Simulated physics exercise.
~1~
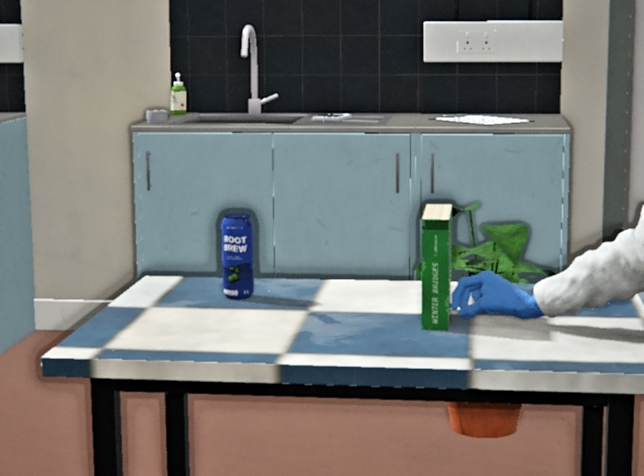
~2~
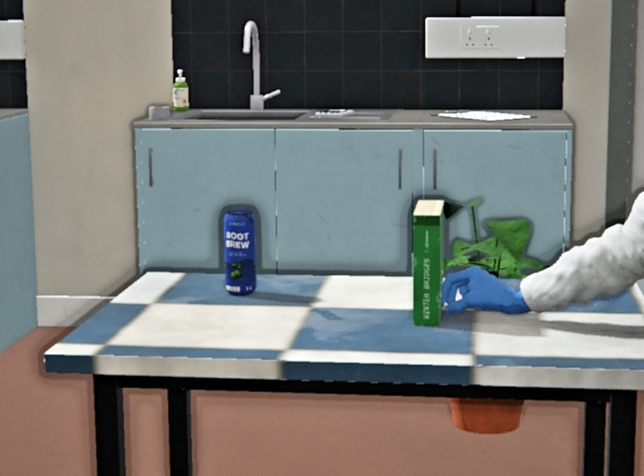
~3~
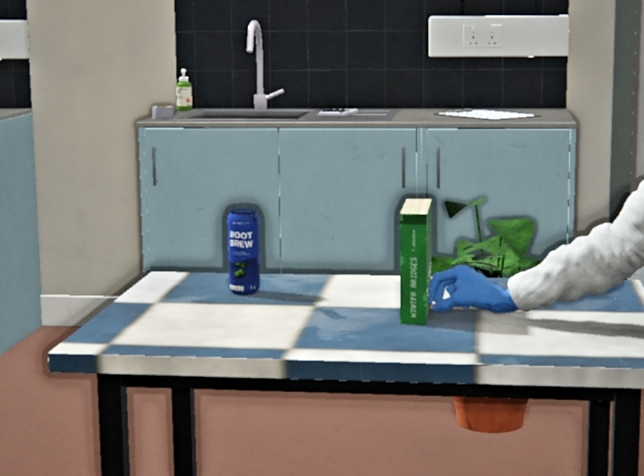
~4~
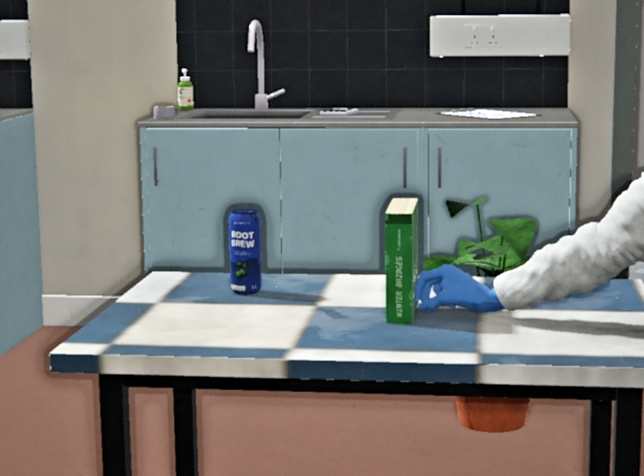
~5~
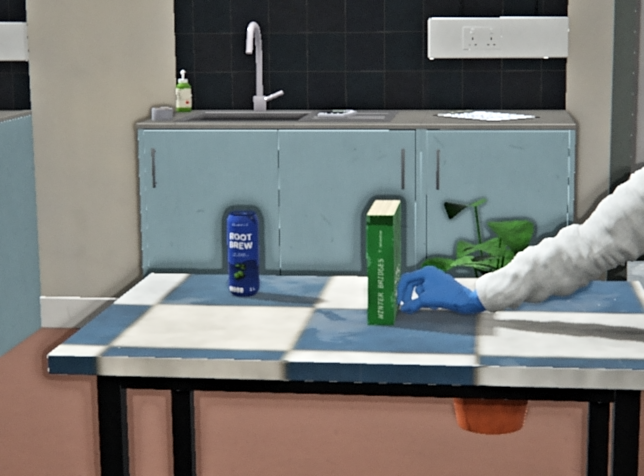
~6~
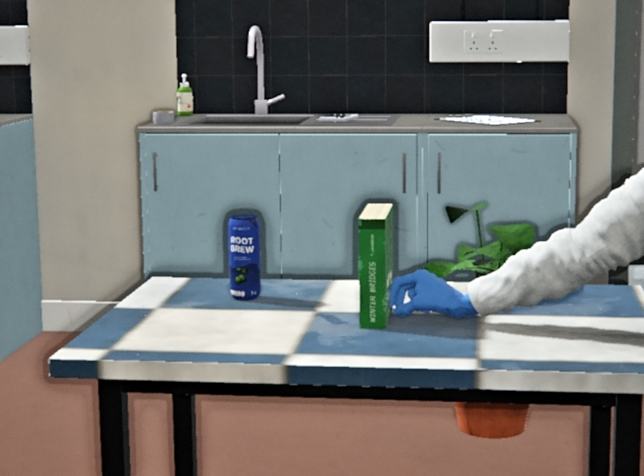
A blue-gloved hand in a white sleeve reaches in from the right, its fingertip against an upright green book on a blue and white checked table. The slightly swaying view looks across the table in a kitchen, toward pale blue cupboards, a sink with a tap, and dark tiles. A blue can stands on the left, and a green plant in an orange pot sits behind the table on the right. The hand pushes the book steadily left, and it slides without toppling, uncovering more of the plant. At the end the book still stands, nearer the unmoved can, with the hand beside it.
